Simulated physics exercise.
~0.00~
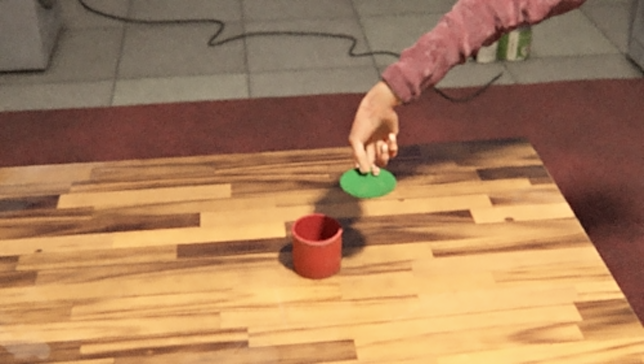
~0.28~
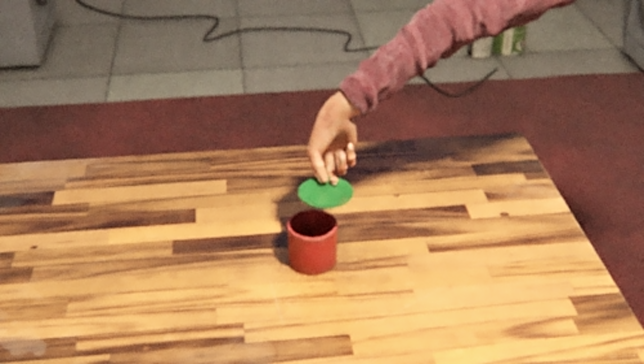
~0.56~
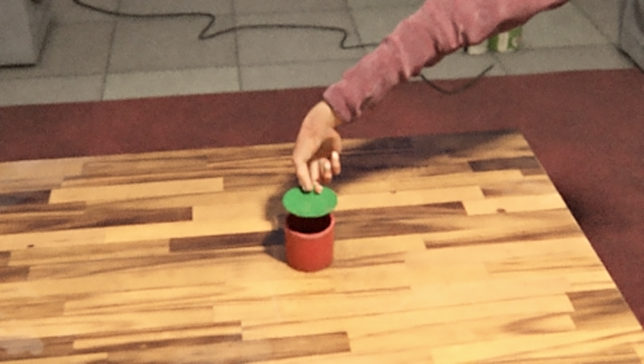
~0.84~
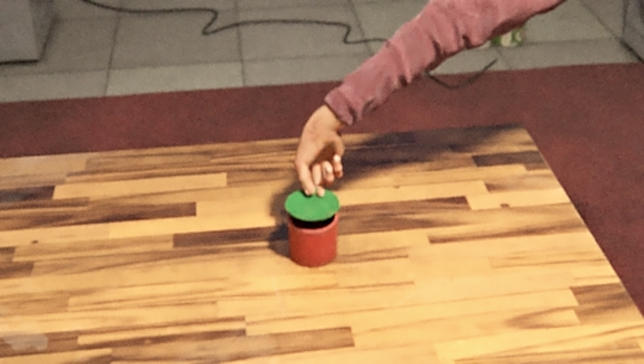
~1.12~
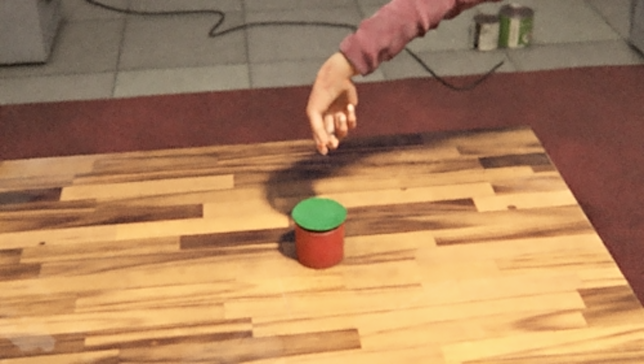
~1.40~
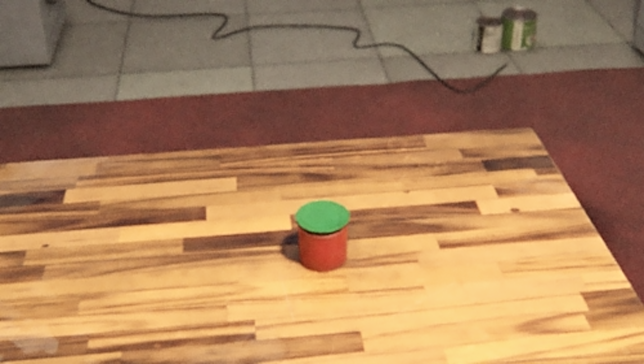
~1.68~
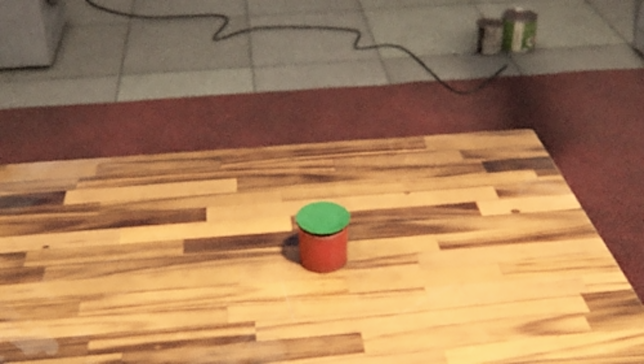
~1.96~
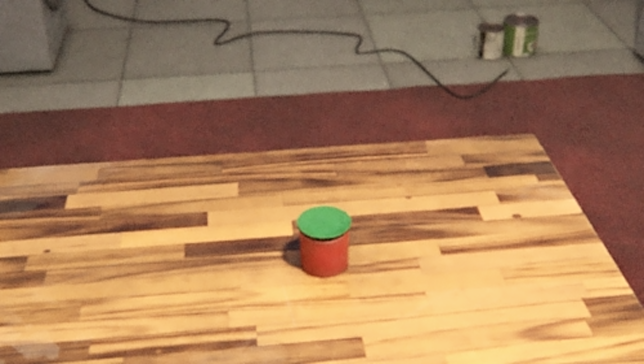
Green disc held by a hand moving left over a red cup, lowering onto the rim and staying there after release.
